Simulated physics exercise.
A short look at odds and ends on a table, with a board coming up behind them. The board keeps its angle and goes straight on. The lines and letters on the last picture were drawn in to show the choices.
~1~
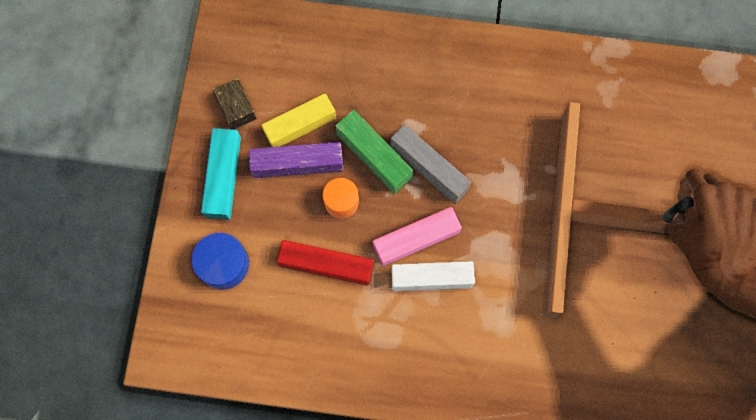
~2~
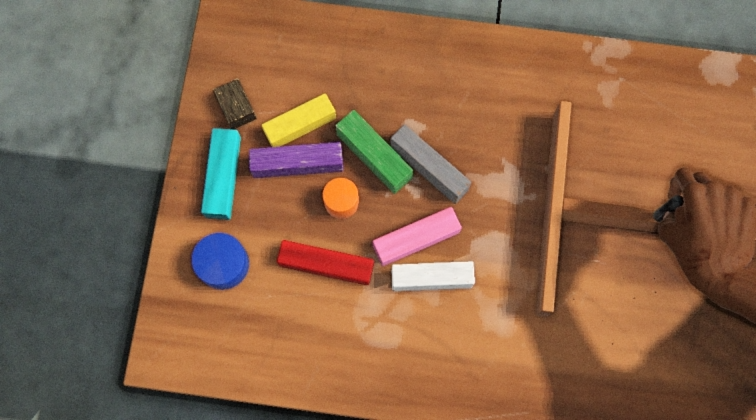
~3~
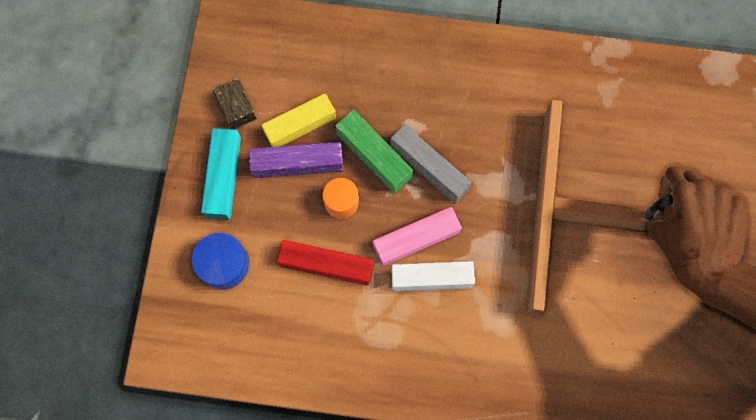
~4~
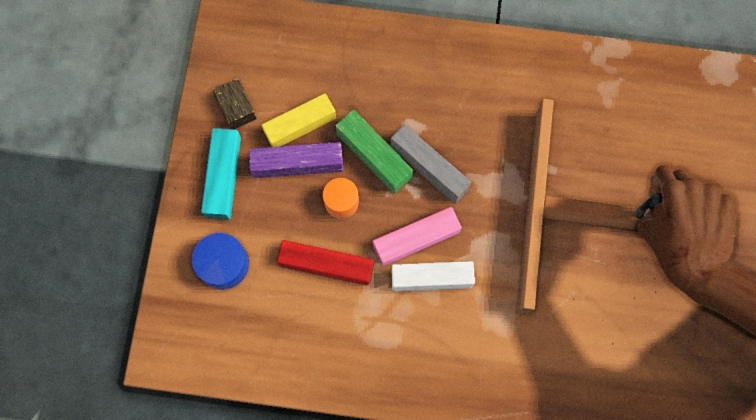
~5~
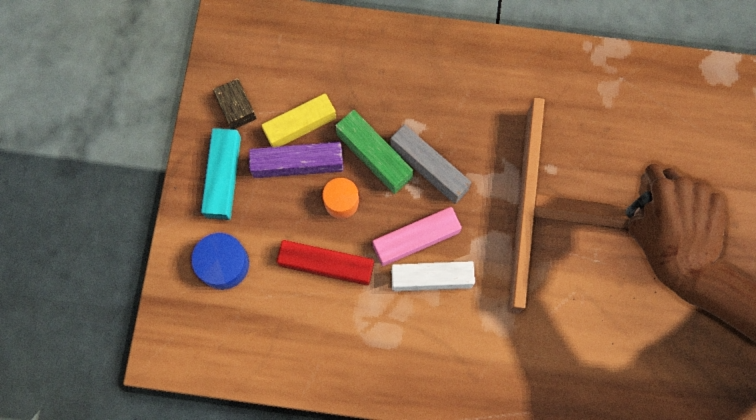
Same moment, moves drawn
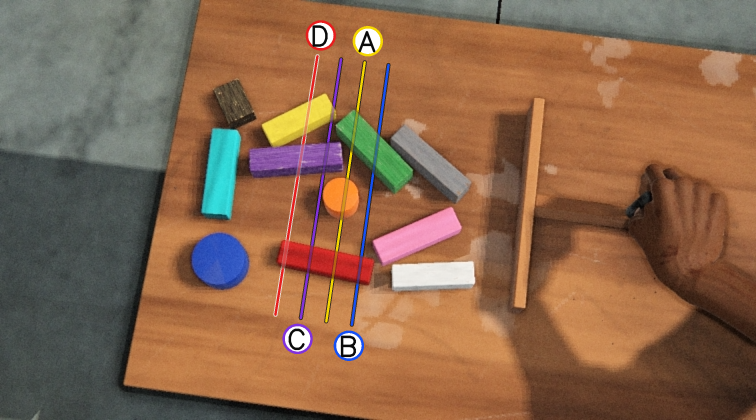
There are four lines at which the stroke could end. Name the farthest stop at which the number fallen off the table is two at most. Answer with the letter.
Up to line D.
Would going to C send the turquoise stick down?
No.
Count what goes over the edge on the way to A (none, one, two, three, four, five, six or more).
By then, one.
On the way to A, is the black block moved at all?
No.
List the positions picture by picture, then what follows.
In the first picture, blue tin (221, 262); red stick (326, 263); turquoise stick (221, 174).
In the second picture, board (558, 203); orange tin (341, 198).
In the third picture, board (548, 202); white bar (432, 277).
In the fourth picture, board (539, 201); black block (235, 104).
In the fifth picture, board (530, 200); purple bar (296, 160); pink stick (417, 237); blue tin (221, 262).
On the copy, A at (346, 187); B at (371, 190); C at (322, 184); D at (297, 181).
On D. First, board (445, 189); red stick (300, 260); white bar (387, 270).
Then, board (361, 178); blue tin (143, 257); turquoise stick (208, 175).
Finally, board (299, 170); blue tin over the edge; turquoise stick (167, 186); one fallen.
By contrast, A is within the limit but short; B is within the limit but short; C is within the limit but short.
